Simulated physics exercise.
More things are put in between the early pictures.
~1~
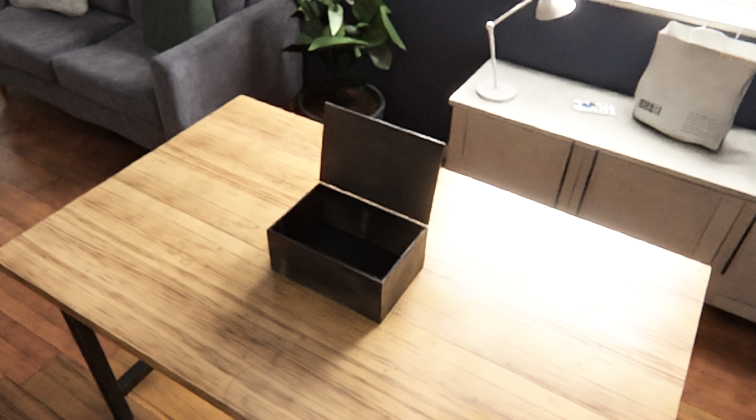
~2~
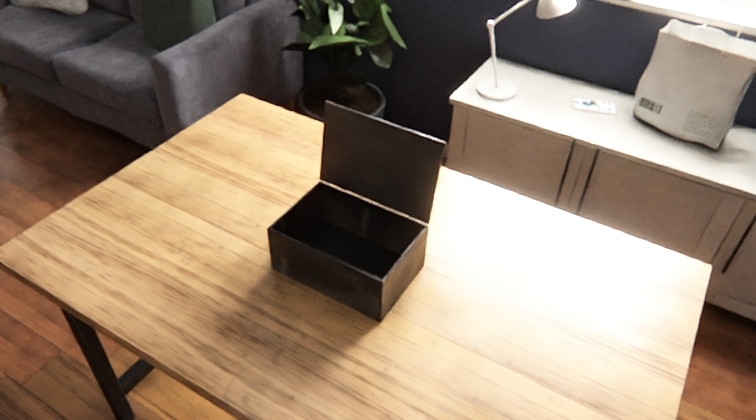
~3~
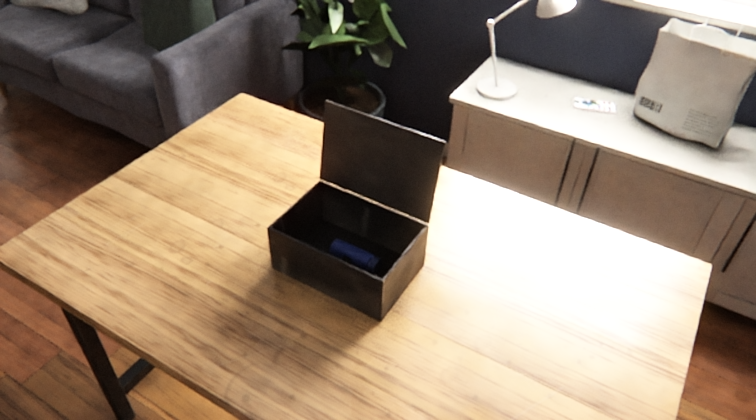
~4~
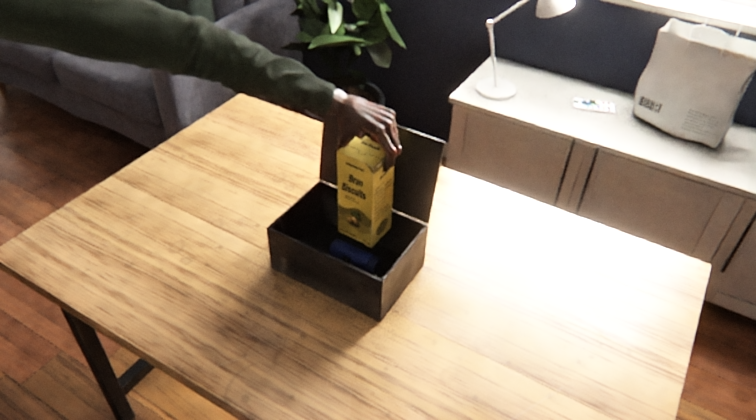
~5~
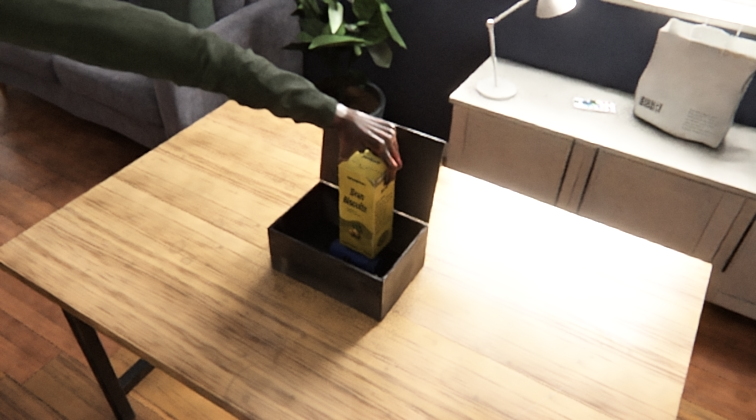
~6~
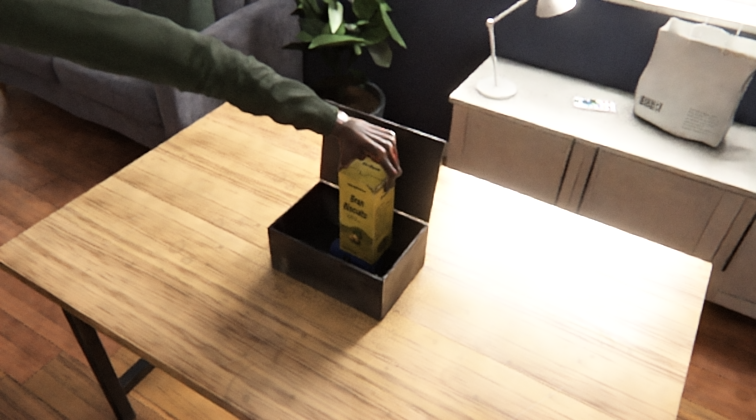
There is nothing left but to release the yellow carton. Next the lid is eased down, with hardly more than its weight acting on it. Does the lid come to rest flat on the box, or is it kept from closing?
The lid is kept from closing.
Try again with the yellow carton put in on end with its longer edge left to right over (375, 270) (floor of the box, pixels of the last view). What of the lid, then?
The lid stays partly open.
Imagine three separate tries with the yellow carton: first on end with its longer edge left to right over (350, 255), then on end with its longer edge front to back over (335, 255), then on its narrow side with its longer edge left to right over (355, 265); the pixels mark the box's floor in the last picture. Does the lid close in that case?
First try: The lid remains open; second try: It remains open; third try: It comes all the way down.
Then, 0.60 s after the last picture, yellow carton tipped 26° from how it was near (366, 213); blue shaker rolled about its own width.
Then, 2.90 s after the last picture, lid 80° above the rim; yellow carton tipped 24° from how it was near (367, 213); blue shaker rolled a little.
At rest, lid 80° above the rim; left askew, yellow carton; blue shaker in place. Seen from the same camera at the end, yellow carton near (367, 213).
